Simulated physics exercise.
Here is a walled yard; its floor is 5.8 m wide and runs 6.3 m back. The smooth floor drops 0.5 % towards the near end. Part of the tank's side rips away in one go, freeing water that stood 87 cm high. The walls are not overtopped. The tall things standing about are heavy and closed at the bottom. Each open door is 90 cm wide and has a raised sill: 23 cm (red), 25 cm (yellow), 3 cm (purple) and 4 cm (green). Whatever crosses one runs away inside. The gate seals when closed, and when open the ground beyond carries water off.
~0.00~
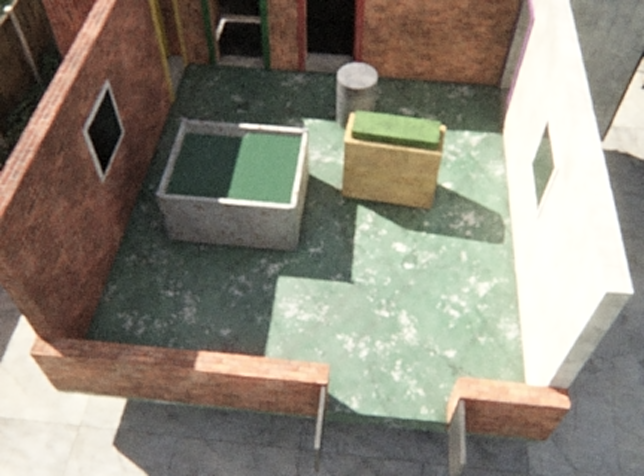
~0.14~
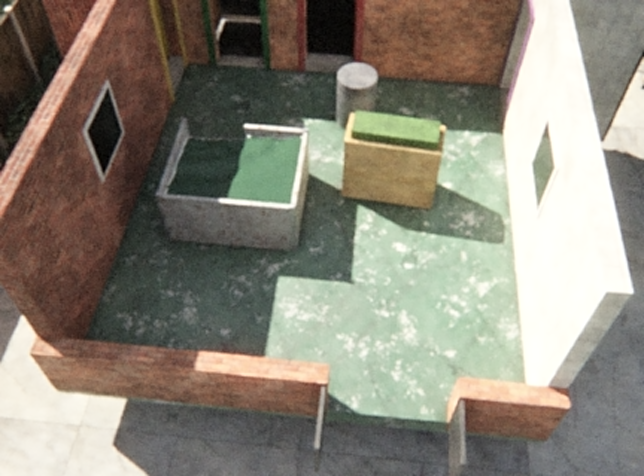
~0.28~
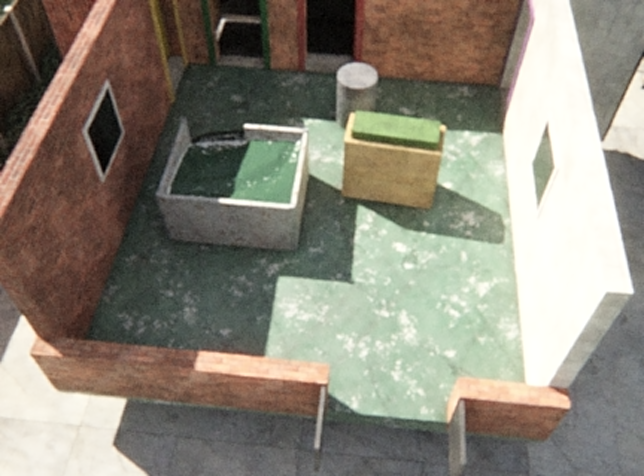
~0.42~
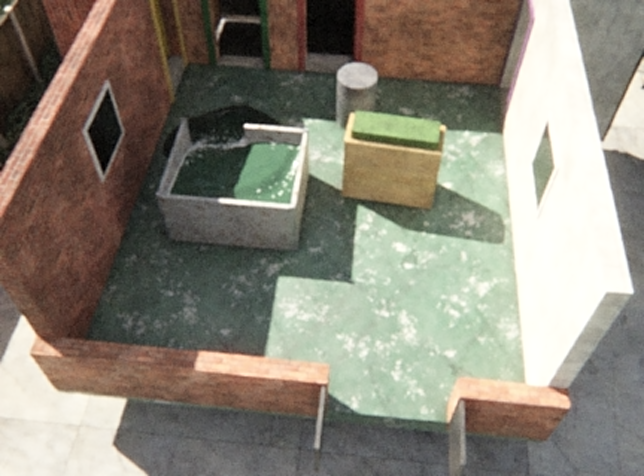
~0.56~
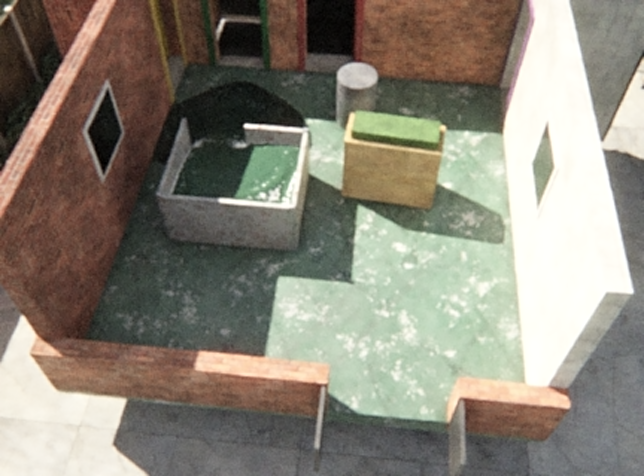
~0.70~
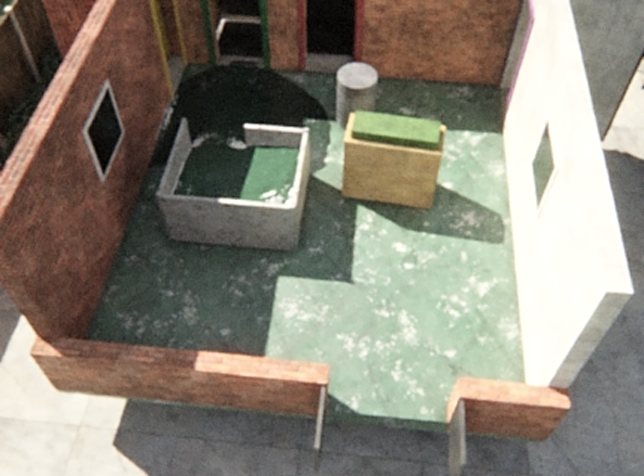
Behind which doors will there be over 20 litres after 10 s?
The water let in: At the red door it stays under the limit; at the yellow door it exceeds the limit; at the purple door it goes over the limit; at the green door it exceeds the limit.
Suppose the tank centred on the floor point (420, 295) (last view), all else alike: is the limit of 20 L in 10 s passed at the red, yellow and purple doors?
Then: Red under, yellow below, purple above.
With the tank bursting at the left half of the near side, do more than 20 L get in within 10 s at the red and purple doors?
Against that limit: Red below, purple above.
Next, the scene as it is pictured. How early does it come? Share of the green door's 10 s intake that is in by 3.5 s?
About 65 per cent.
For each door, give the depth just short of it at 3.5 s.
Depths in cm: Red 13, yellow 19, purple 7, green 20.
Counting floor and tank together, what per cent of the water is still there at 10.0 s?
Some 56 per cent remains.
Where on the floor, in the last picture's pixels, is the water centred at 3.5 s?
At about (271, 141).
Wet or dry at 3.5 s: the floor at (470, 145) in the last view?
It is wet.
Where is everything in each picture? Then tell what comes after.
The tank at (236, 165) is whole and still, 87 cm deep, in the first picture.
The front is at a hidden place, 0.5 m from the gap on the tank's far side; 0.2 m2 of floor is under water; 87 cm left at the back of the tank, in the second picture.
Water pours out on the tank's far side and has run 0.9 m, to a hidden place; typically 12 cm deep outside, 84 cm at the tank's back, in the third picture.
The front is at (246, 110), 1.4 m from the gap on the tank's far side; 2.1 m2 of floor is under water; 76 cm left at the back of the tank, in the fourth picture.
Water pours out on the tank's far side and has run 2.1 m, to (239, 85); typically 6 cm deep outside, 75 cm at the tank's back, in the fifth picture.
The front is at (235, 64), 2.7 m from the gap on the tank's far side; 5.9 m2 of floor is under water; 73 cm left at the back of the tank, in the sixth picture.
After 1.4 s water covers 20 % of the floor and is deepest (55 cm) near (185, 68); red door 18 cm at the sill, 0 L in, yellow door 31 cm at the sill, 3 L in, purple door not reached, green door 19 cm at the sill, 98 L in.
After 2.2 s water covers 30 % of the floor and is deepest (40 cm) near (205, 69); red door 17 cm at the sill, 0 L in, yellow door 30 cm at the sill, 28 L in, purple door not reached, green door 28 cm at the sill, 255 L in.
After 3.5 s water covers 40 % of the floor and is deepest (21 cm) near (214, 70); red door 13 cm at the sill, 0 L in, yellow door 19 cm at the sill, 42 L in, purple door 7 cm at the sill, 38 L in, green door 20 cm at the sill, 427 L in.
After 6.0 s water covers 60 % of the floor and is deepest (12 cm) near (500, 104); red door 8 cm at the sill, 0 L in, yellow door 10 cm at the sill, 43 L in, purple door 12 cm at the sill, 177 L in, green door 12 cm at the sill, 582 L in.
After 10.0 s water covers 90 % of the floor and is deepest (8 cm) near (498, 409); red door 6 cm at the sill, 0 L in, yellow door 5 cm at the sill, 43 L in, purple door 7 cm at the sill, 269 L in, green door 6 cm at the sill, 646 L in.
